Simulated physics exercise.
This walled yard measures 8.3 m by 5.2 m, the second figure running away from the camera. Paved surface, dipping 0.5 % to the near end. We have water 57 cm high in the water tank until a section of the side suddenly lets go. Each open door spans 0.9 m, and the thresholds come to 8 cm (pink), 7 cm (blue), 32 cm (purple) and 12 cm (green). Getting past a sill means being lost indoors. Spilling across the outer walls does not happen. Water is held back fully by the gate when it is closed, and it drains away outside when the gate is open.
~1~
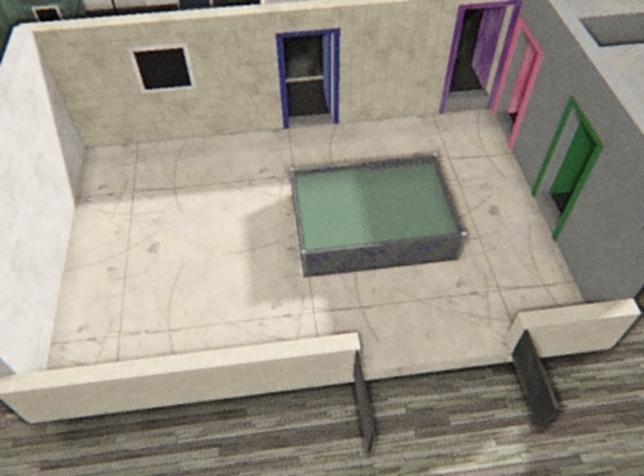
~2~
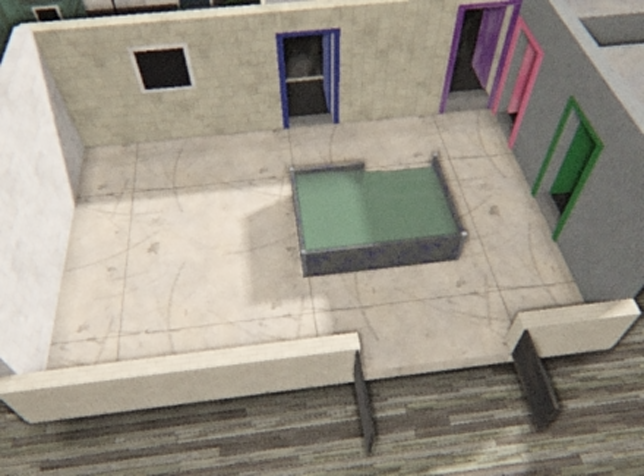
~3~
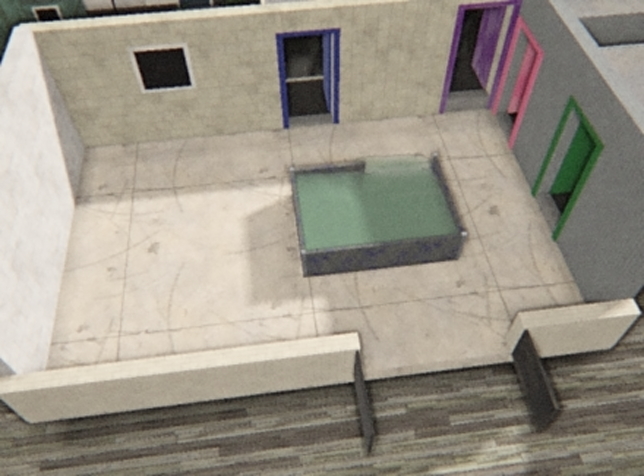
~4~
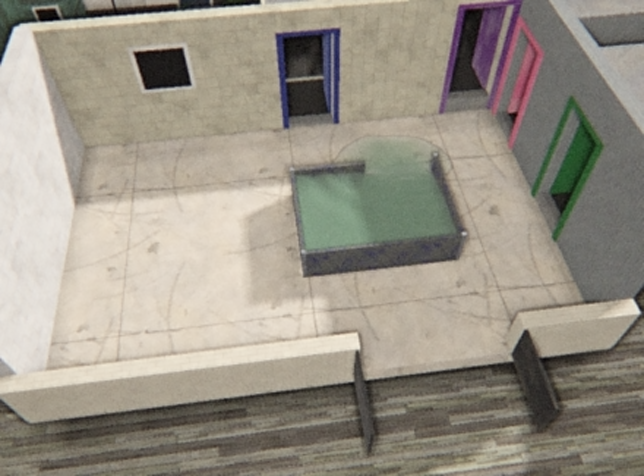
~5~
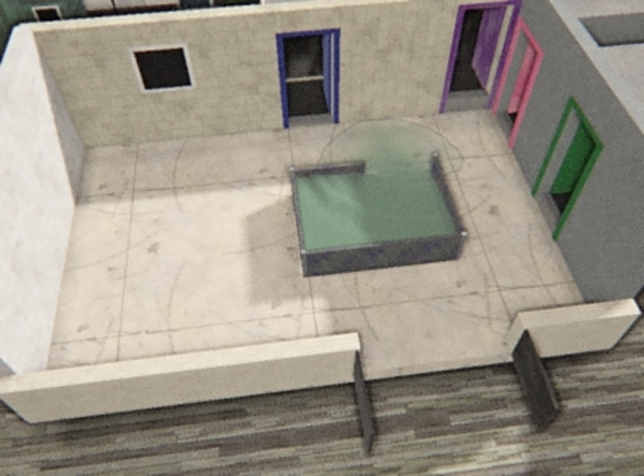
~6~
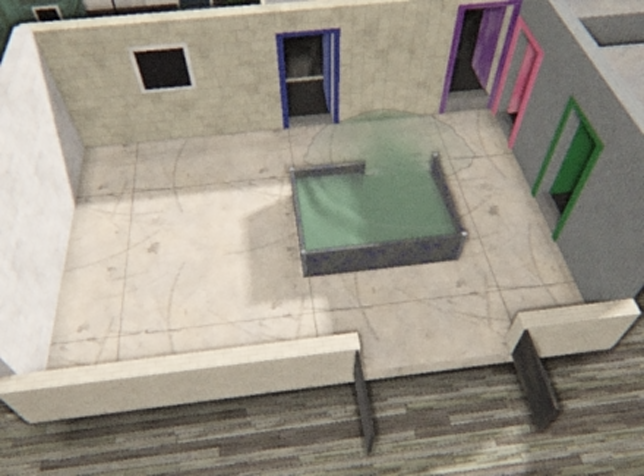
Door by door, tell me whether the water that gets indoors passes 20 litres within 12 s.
Here is the picture: At the pink door it goes past 20 litres; at the blue door it goes past 20 litres; at the purple door it stays within 20 litres; at the green door it stays within 20 litres.
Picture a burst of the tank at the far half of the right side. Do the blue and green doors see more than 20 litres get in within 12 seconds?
Log - blue: Threshold not reached, green: Threshold topped.
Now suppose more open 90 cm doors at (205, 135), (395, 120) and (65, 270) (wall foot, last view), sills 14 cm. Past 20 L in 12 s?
Note, doorways in listed order: Stays short, goes beyond, stays short.
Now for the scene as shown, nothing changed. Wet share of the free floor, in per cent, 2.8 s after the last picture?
About 45 per cent.
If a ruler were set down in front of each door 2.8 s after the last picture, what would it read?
In centimetres - pink: 23, blue: 12, purple: 21, green: 3.
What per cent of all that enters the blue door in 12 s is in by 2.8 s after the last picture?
Some 65 per cent by then.
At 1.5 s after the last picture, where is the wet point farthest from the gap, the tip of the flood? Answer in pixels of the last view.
Around pixel (196, 141).
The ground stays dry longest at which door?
Door: Green.
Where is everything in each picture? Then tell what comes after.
The first frame shows still water, 57 cm deep, in the water tank at (374, 204).
In the second frame, water pours out on the water tank's far side and has run 0.7 m, to a hidden place; typically 11 cm deep outside, 57 cm at the water tank's back.
In the third frame, water pours out on the water tank's far side and has run 0.9 m, to a hidden place; typically 10 cm deep outside, 57 cm at the water tank's back.
In the fourth frame, water pours out on the water tank's far side and has run 1.4 m, to (366, 139); typically 7 cm deep outside, 57 cm at the water tank's back.
In the fifth frame, the front is at (364, 123), 1.8 m from the gap on the water tank's far side; 3.3 m2 of floor is under water; 56 cm left at the back of the water tank.
In the sixth frame, the front is at (424, 115), 2.1 m from the gap on the water tank's far side; 4.2 m2 of floor is under water; 50 cm left at the back of the water tank.
Then, 0.7 s after the last picture water covers 15 % of the floor and is deepest (37 cm) near (382, 123); pink door not reached, blue door 14 cm at the sill, 4 L in, purple door 14 cm at the sill, 0 L in, green door not reached.
Then, 1.5 s after the last picture water covers 20 % of the floor and is deepest (38 cm) near (485, 113); pink door 24 cm at the sill, 41 L in, blue door 13 cm at the sill, 19 L in, purple door 27 cm at the sill, 0 L in, green door not reached.
Then, 2.8 s after the last picture water covers 45 % of the floor and is deepest (25 cm) near (485, 113); pink door 23 cm at the sill, 199 L in, blue door 12 cm at the sill, 38 L in, purple door 21 cm at the sill, 2 L in, green door 3 cm at the sill, 0 L in.
Then, 6.3 s after the last picture water covers 75 % of the floor and is deepest (14 cm) near (502, 130); pink door 13 cm at the sill, 357 L in, blue door 8 cm at the sill, 56 L in, purple door 13 cm at the sill, 2 L in, green door 4 cm at the sill, 0 L in.
Then, 11.3 s after the last picture water covers 95 % of the floor and is deepest (8 cm) near (563, 331); pink door 7 cm at the sill, 379 L in, blue door 4 cm at the sill, 57 L in, purple door 7 cm at the sill, 2 L in, green door 3 cm at the sill, 0 L in.
